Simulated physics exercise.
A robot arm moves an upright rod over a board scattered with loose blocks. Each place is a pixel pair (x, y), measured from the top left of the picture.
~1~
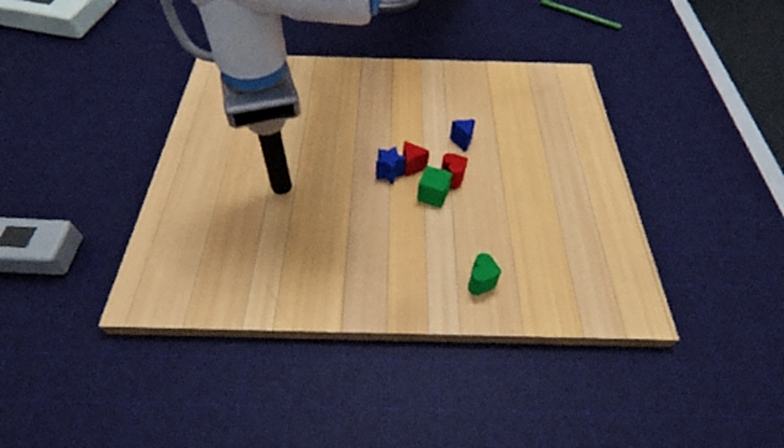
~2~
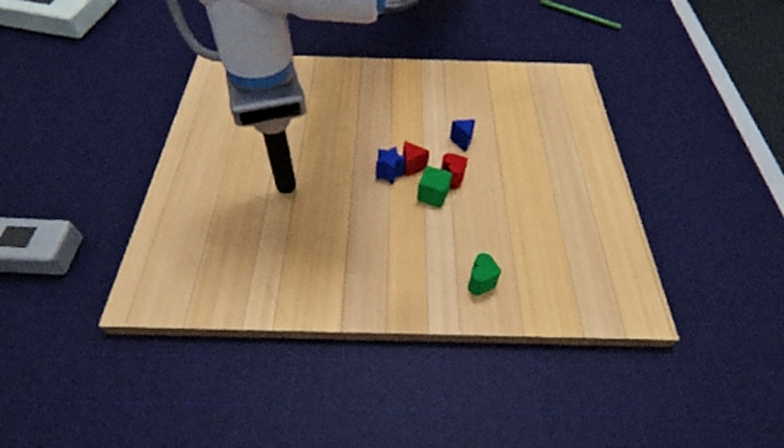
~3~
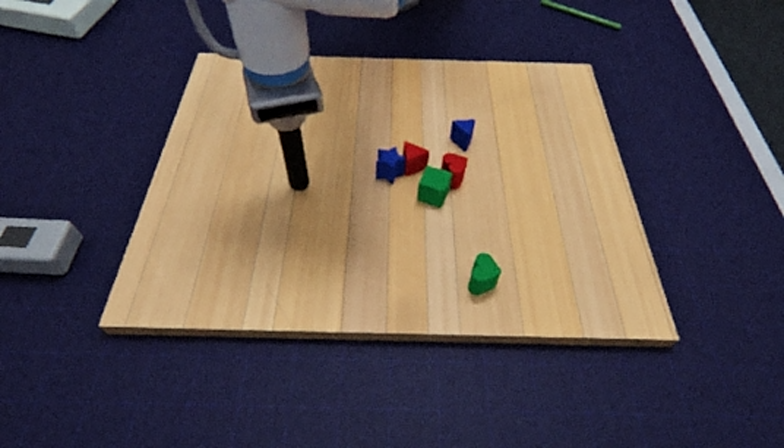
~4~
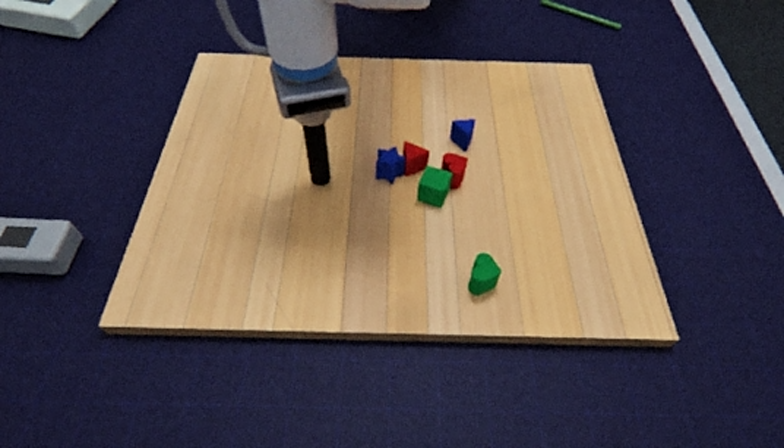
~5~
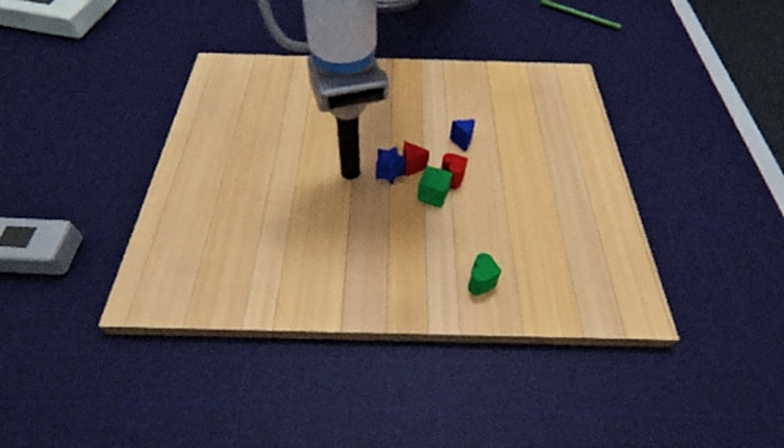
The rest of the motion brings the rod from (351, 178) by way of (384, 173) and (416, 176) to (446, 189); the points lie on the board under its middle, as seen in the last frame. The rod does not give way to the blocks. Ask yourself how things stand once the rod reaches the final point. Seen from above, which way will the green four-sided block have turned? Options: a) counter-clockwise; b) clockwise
Letter b.
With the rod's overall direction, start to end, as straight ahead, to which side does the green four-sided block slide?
Picture yourself facing from the start of the path to its end: The green four-sided block moves off to your right.
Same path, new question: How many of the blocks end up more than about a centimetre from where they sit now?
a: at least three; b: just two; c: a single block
Answer: A.
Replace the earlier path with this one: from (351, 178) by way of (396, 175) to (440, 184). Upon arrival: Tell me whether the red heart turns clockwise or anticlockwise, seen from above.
It makes a clockwise turn.
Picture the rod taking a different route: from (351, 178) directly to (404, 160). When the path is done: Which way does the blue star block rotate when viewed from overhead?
Seen from overhead, it turns clockwise.
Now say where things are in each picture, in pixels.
Rod's lower end at (282, 187); blue star block at (390, 156); red triangle at (414, 150); green four-sided block at (436, 178); red heart at (456, 161), in the first picture.
Rod at (286, 186); blocks still, in the second picture.
Rod at (299, 183); blocks still, in the third picture.
Rod at (321, 179); blocks still, in the fourth picture.
Rod at (351, 172); blue star block at (390, 156); red triangle at (414, 150); green four-sided block at (436, 178); red heart at (456, 161), in the fifth picture.
On the path given first. One third of the way, rod at (384, 167); blue star block at (404, 157); red triangle at (423, 149), turned 30° anticlockwise.
Two thirds of the way, rod at (417, 171); blue star block at (438, 157), turned 15° anticlockwise; red triangle at (449, 144), turned 35° anticlockwise; green four-sided block at (445, 180), turned 40° clockwise; red heart at (462, 162), turned 35° clockwise.
At the end, rod at (447, 184); blue star block at (462, 162), turned 50° anticlockwise; red triangle at (454, 143), turned 50° anticlockwise; green four-sided block at (458, 191), turned 60° clockwise; red heart at (482, 157), turned 20° clockwise.
